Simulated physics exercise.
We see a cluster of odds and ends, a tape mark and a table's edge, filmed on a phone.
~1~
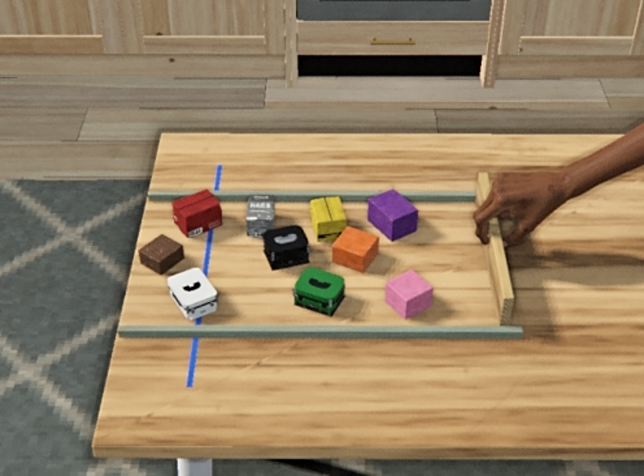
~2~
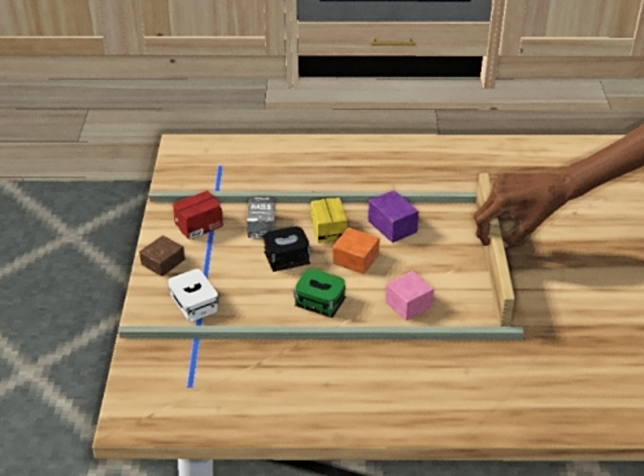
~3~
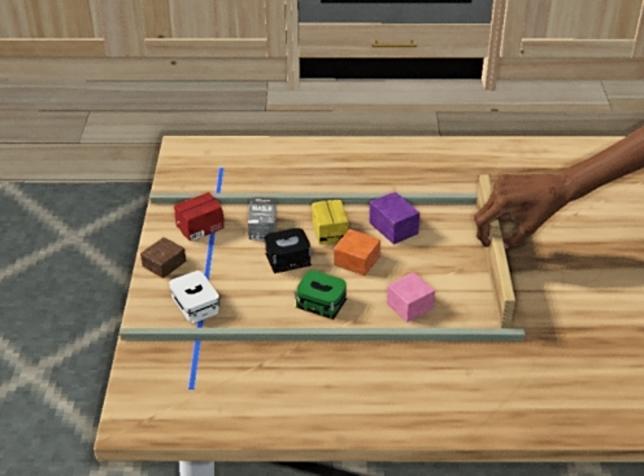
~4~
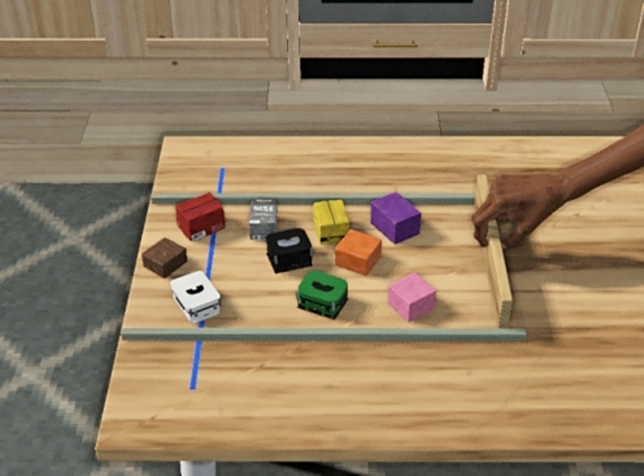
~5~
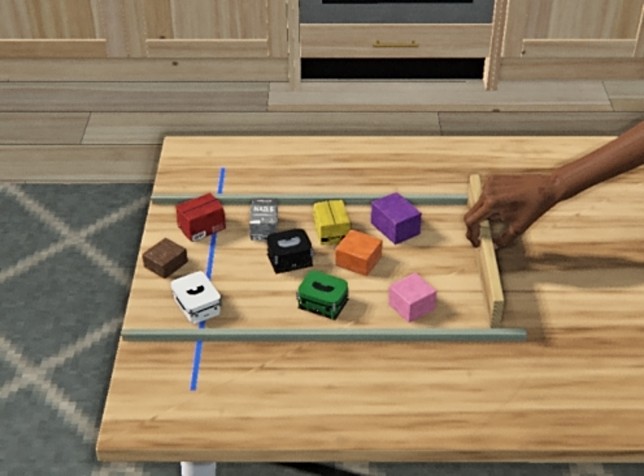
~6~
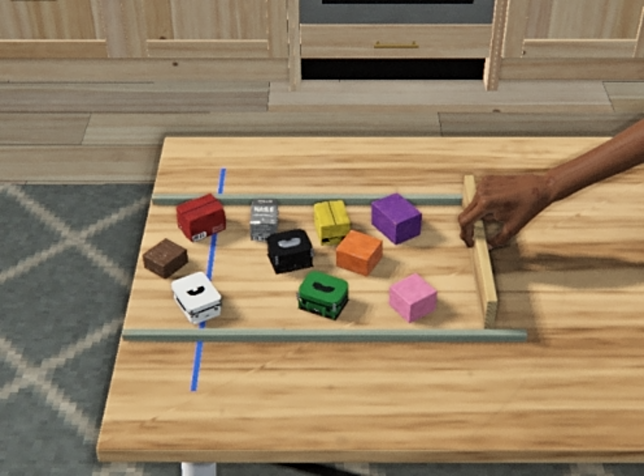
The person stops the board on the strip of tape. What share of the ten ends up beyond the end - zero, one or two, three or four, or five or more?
What ends up beyond the end is three or four of them.
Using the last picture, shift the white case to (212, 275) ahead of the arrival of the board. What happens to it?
Outcome - white case: On.
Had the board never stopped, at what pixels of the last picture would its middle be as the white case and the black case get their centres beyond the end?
With the white case it sits around (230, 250), with the black case around (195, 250).
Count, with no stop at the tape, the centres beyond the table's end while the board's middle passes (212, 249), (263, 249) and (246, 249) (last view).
Result per place: 4; 0; 1.
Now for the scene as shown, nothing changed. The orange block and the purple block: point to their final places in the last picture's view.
In the last picture the orange block sits around (192, 259) and the purple block around (200, 213).
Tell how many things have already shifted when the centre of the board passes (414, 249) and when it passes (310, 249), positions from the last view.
The number moved is 2 and then 8.
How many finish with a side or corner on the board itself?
The answer is 3.
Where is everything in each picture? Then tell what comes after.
The first frame shows brown block (162, 254); red box (198, 214); white case (193, 295); board (493, 246); tape (207, 262).
The second frame shows red box (198, 215); yellow box (329, 220).
The third frame shows white case (195, 298); green case (322, 295).
The fourth frame shows brown block (165, 258); board (492, 249).
The fifth frame shows red box (201, 217); pink block (412, 298).
The sixth frame shows brown block (165, 259); red box (201, 218); white case (197, 299); board (478, 249); tape (210, 265).
Soon after, none off yet; brown block at rest near (165, 259); red box at rest near (201, 218); white case at rest near (197, 299).
Then, none off yet; brown block moving near (154, 260); red box moved about its own width near (144, 216); white case moved about its own width near (156, 296).
At rest, the number that fall off is three or four; fallen, grey box, white case, red box and brown block.
